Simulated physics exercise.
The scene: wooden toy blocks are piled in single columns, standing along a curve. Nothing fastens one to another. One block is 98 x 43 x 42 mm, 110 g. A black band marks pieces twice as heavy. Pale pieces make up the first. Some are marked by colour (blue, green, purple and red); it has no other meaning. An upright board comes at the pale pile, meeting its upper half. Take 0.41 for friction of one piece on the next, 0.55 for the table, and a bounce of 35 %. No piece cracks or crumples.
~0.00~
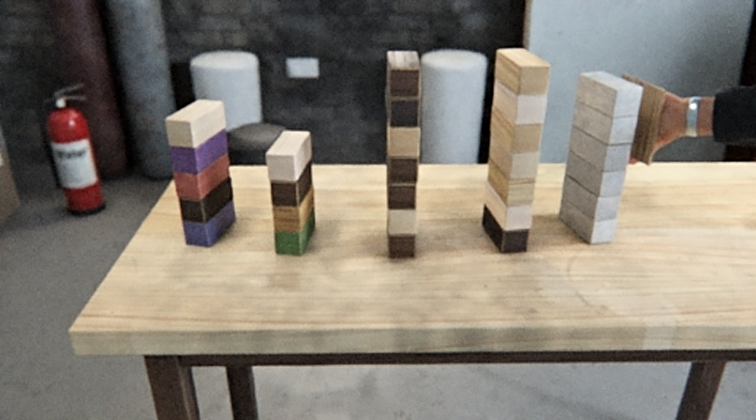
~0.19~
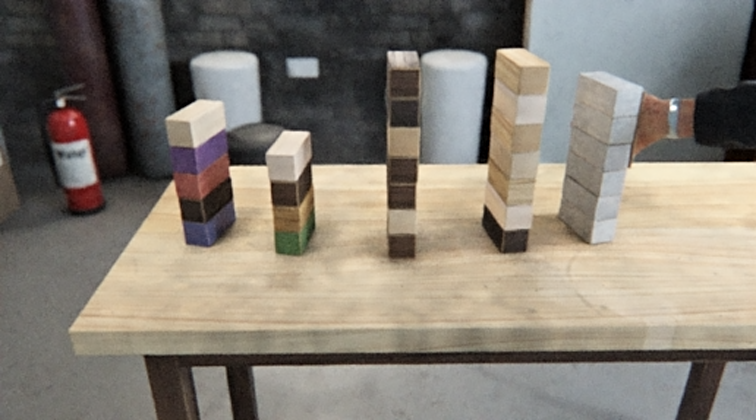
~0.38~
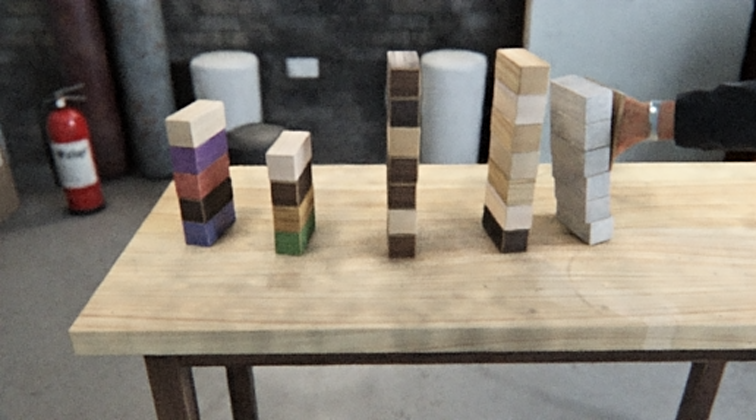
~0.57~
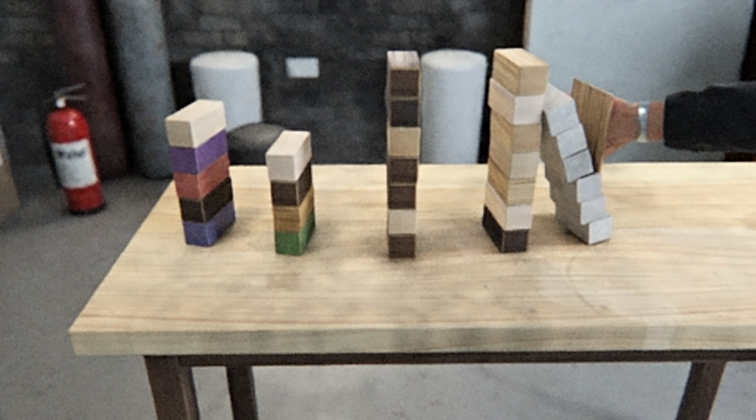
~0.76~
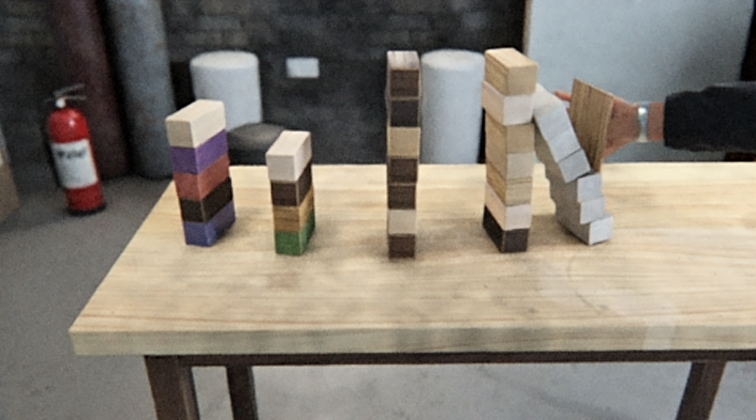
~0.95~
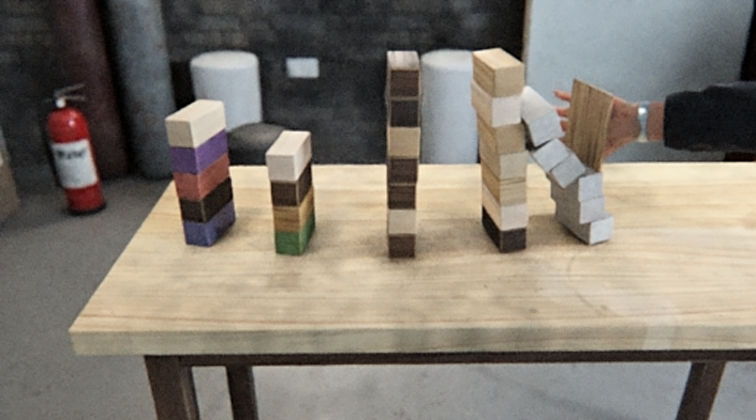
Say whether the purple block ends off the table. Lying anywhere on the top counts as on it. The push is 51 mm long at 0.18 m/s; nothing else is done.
It goes over the edge.
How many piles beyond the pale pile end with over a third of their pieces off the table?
1 in all.
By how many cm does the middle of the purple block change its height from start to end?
About 88 cm lower.
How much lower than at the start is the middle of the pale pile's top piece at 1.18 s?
About 12 cm.
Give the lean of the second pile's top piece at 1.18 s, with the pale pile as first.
Roughly 20° from upright.
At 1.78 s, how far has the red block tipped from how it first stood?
About 40°.
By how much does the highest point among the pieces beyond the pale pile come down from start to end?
Some 19 cm lower.
After 1.18 s, 3 of the pale pile down; none of the 23 other blocks off the table, 8 disturbed; purple block unmoved.
After 1.44 s, 3 of the pale pile down; none of the 23 other blocks off the table, 15 disturbed; purple block unmoved.
After 1.78 s, 3 of the pale pile down; none of the 23 other blocks off the table, 23 disturbed; purple block leaning 38°, 24 mm lower; red block leaning 38°, 16 mm lower.
After 2.32 s, 3 of the pale pile down; 4 of the 23 other blocks off the table; purple block on its side; blue block on its side.
At rest (3.5 s), 3 of the pale pile down; 4 of the 23 other blocks off the table; purple block upside down; blue block on its side; red block on its side. As the last picture would show them, middles, blue block near (182, 216).
